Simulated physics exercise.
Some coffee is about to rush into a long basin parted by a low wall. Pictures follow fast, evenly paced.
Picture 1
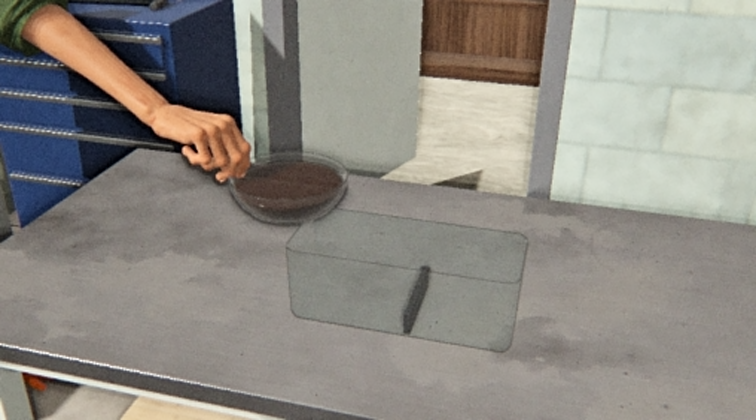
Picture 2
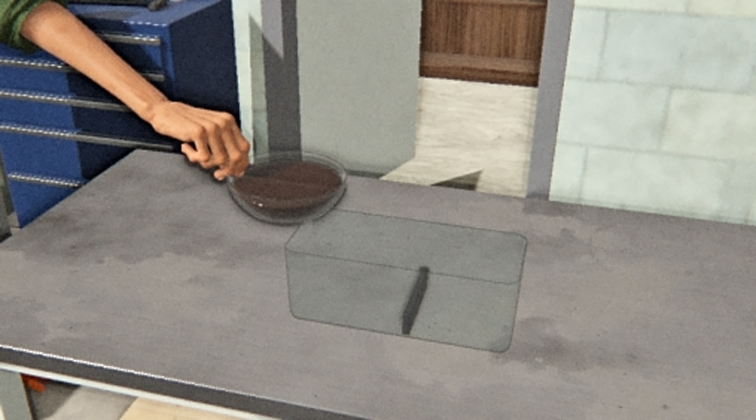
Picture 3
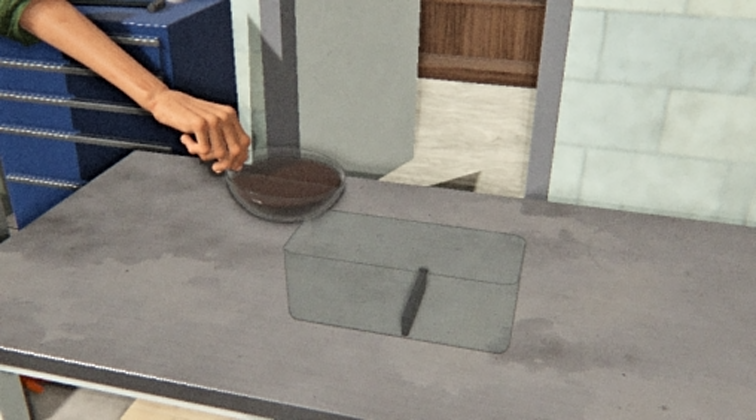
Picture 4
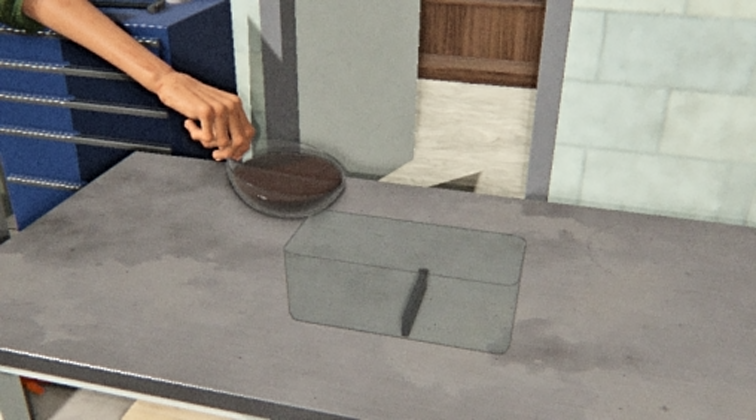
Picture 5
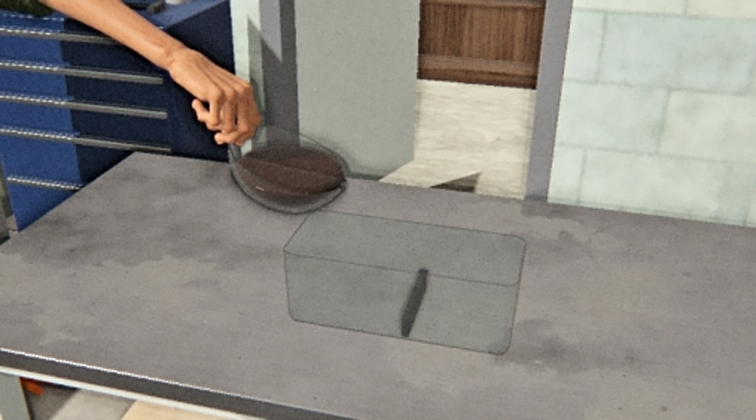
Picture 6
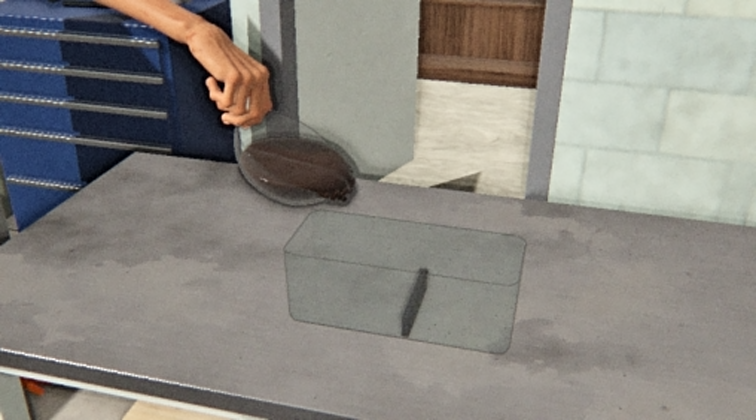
In a workshop seen from slightly above, a grey table stands before a blue drawer cabinet and a pale tiled wall. A bare hand in a green sleeve is beside a clear bowl of dark brown coffee, behind a long transparent basin with a low dark divider. The hand rises and shifts right as the bowl tilts rightward, the coffee sliding to its right rim and starting over it.
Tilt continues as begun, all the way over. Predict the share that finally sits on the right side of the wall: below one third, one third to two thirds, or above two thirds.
Right-side share: One third to two thirds.
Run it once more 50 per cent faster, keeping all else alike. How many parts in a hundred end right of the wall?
Around 55 in a hundred.
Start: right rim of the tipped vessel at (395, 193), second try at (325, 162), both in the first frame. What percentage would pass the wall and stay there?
Roughly 75 per cent, and 25 per cent.
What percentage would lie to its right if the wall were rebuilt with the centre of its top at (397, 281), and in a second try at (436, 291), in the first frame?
80 per cent first, then 10 per cent.
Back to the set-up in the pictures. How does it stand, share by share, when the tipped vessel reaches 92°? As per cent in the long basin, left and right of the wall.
35 per cent left, 15 per cent right.
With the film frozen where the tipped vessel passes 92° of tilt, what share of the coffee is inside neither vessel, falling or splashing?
Roughly 45 %.
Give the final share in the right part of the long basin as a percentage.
It is close to 45 per cent.
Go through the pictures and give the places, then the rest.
In the first picture, it leans 0°; its right rim is at (345, 183); the coffee meets the walls at (240, 175) and (343, 188); the long basin's rim runs from (300, 227) to (525, 260); the wall's top is at (417, 291).
In the second picture, it leans 1°; its right rim is at (344, 183); the coffee meets the walls at (239, 174) and (342, 188).
In the third picture, it leans 6°; its right rim is at (343, 184); the coffee meets the walls at (238, 170) and (341, 186).
In the fourth picture, it leans 12°; its right rim is at (343, 185); the coffee meets the walls at (239, 164) and (342, 182).
In the fifth picture, it leans 21°; its right rim is at (342, 186); the coffee meets the walls at (241, 156) and (342, 180); 2 per cent is over the edge.
In the sixth picture, it leans 32°; its right rim is at (342, 186); the coffee meets the walls at (246, 146) and (330, 170); 9 per cent is over the edge.
A moment on, the tilt is 92° and 7 per cent is still to pour, 33 is left of the wall and 14 right of it.
Next, the tilt is 113° and 0 per cent is still to pour, 43 is left of the wall and 51 right of it.
Then the tilt is 113° and 0 per cent is still to pour, 50 is left of the wall and 48 right of it.
Later the tilt is 113° and 0 per cent is still to pour, 51 is left of the wall and 47 right of it.
At rest 51 per cent lies left of the wall, 47 right of it and 2 outside.
